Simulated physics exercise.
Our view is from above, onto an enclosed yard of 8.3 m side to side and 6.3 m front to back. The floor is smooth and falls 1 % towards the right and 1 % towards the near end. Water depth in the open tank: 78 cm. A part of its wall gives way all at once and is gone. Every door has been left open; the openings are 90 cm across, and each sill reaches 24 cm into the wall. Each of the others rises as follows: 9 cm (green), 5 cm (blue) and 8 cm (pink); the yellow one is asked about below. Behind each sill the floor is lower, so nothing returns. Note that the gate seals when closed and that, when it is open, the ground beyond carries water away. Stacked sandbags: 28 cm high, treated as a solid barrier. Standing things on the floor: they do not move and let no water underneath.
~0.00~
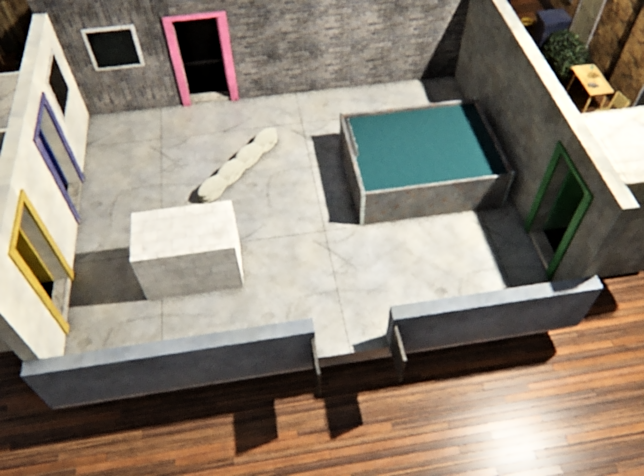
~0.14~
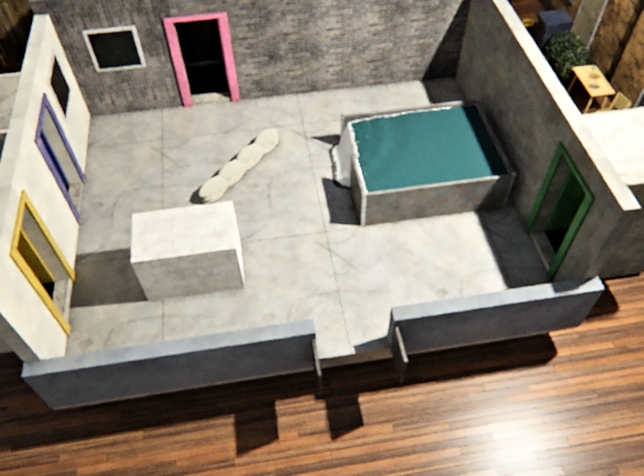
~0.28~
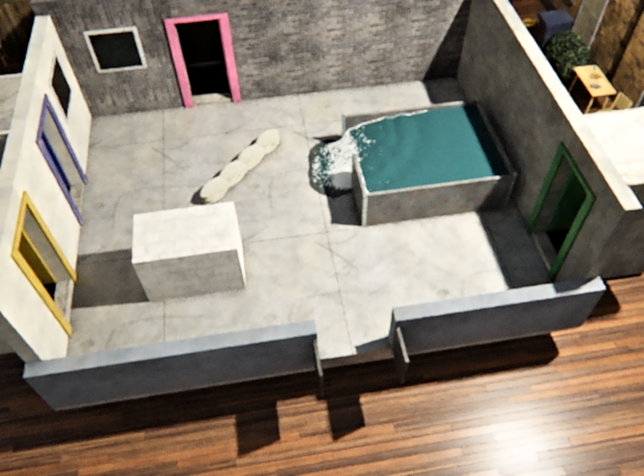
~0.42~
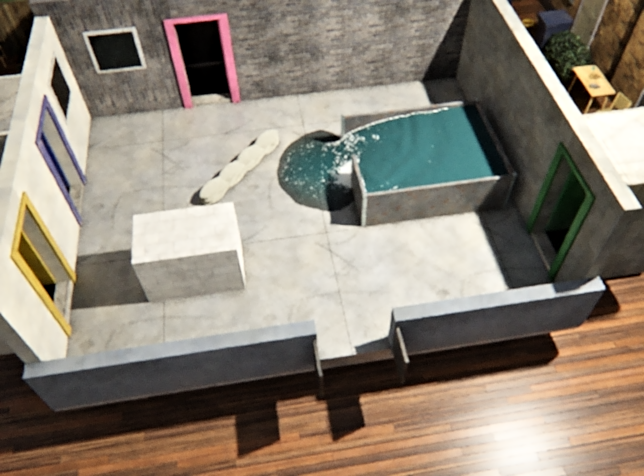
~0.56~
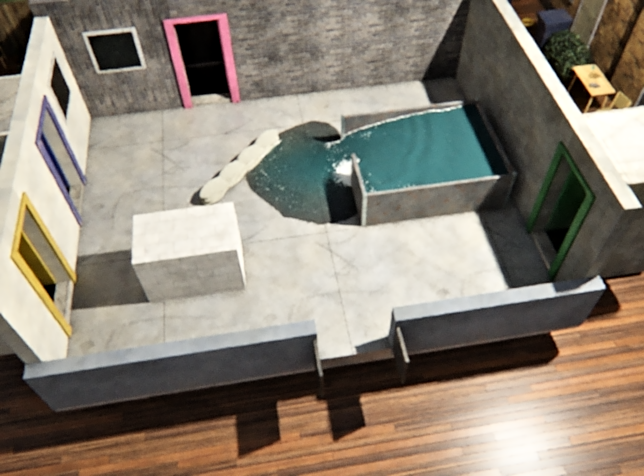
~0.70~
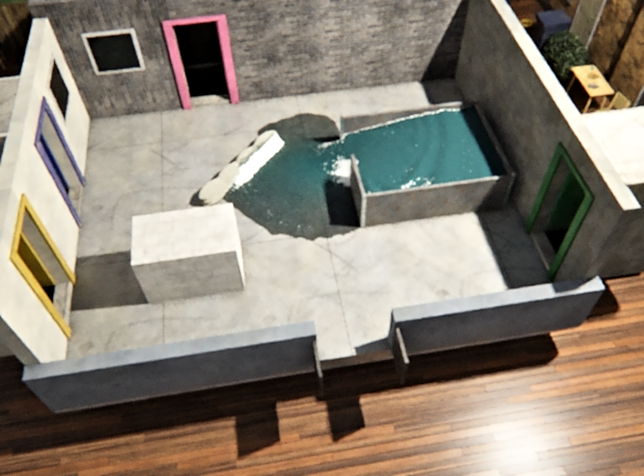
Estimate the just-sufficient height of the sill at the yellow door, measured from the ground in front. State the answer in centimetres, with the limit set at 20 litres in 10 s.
I would say 7 cm.
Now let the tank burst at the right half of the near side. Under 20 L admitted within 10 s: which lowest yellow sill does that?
It should stand roughly 13.5 cm high.
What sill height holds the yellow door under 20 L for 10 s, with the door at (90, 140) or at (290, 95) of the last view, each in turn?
Roughly 14.0 cm for the first and 13.5 cm for the second.
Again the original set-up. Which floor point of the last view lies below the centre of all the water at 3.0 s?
Roughly (330, 184).
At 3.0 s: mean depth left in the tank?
Roughly 43 cm on average.
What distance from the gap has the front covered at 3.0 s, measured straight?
Near 6.4 metres, give or take.
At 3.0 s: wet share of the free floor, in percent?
Roughly 50 percent.
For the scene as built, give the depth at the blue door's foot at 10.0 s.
Some 9.5 cm.
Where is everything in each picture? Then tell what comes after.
In the first frame, the open tank at (423, 146) is whole and still, 78 cm deep; the yellow door at (47, 270) is dry.
In the second frame, water pours out at (348, 157) and has run 0.3 m, to (337, 182); about 7 cm deep outside, 78 cm at the back.
In the third frame, the front is at (314, 183), 0.8 m from the gap at (349, 158); 0.9 m2 of floor is wet, 78 cm left at the back.
In the fourth frame, the front is at (283, 183), 1.4 m from the gap at (349, 159); 2.2 m2 of floor is wet, 78 cm left at the back.
In the fifth frame, the gap is at (349, 159), the front 2.0 m out at (252, 184); the back of the open tank holds 78 cm.
In the sixth frame, the gap is at (348, 159), the front 2.5 m out at a hidden place; the back of the open tank holds 78 cm; 3.5 m in a straight line remain to the yellow door at (48, 274).
After 1.4 s water covers 20 % of the floor, deepest (42 cm) near (271, 155); it has not reached the yellow door.
After 3.0 s water covers 50 % of the floor, deepest (40 cm) near (236, 243); 11 cm at the yellow door, 0 litres in over its 15 cm sill.
After 10.0 s water covers 95 % of the floor, deepest (14 cm) near (545, 311); 7 cm at the yellow door, 0 litres in over its 15 cm sill.
At the yellow door as built, the water arrived by 2.2 s and peaked near 11 cm at 3.6 s.
With a sill of 6 cm, 29 litres would have come in within the 10 s; with 8 cm, 12 litres. So under 20 litres takes about 7 cm.
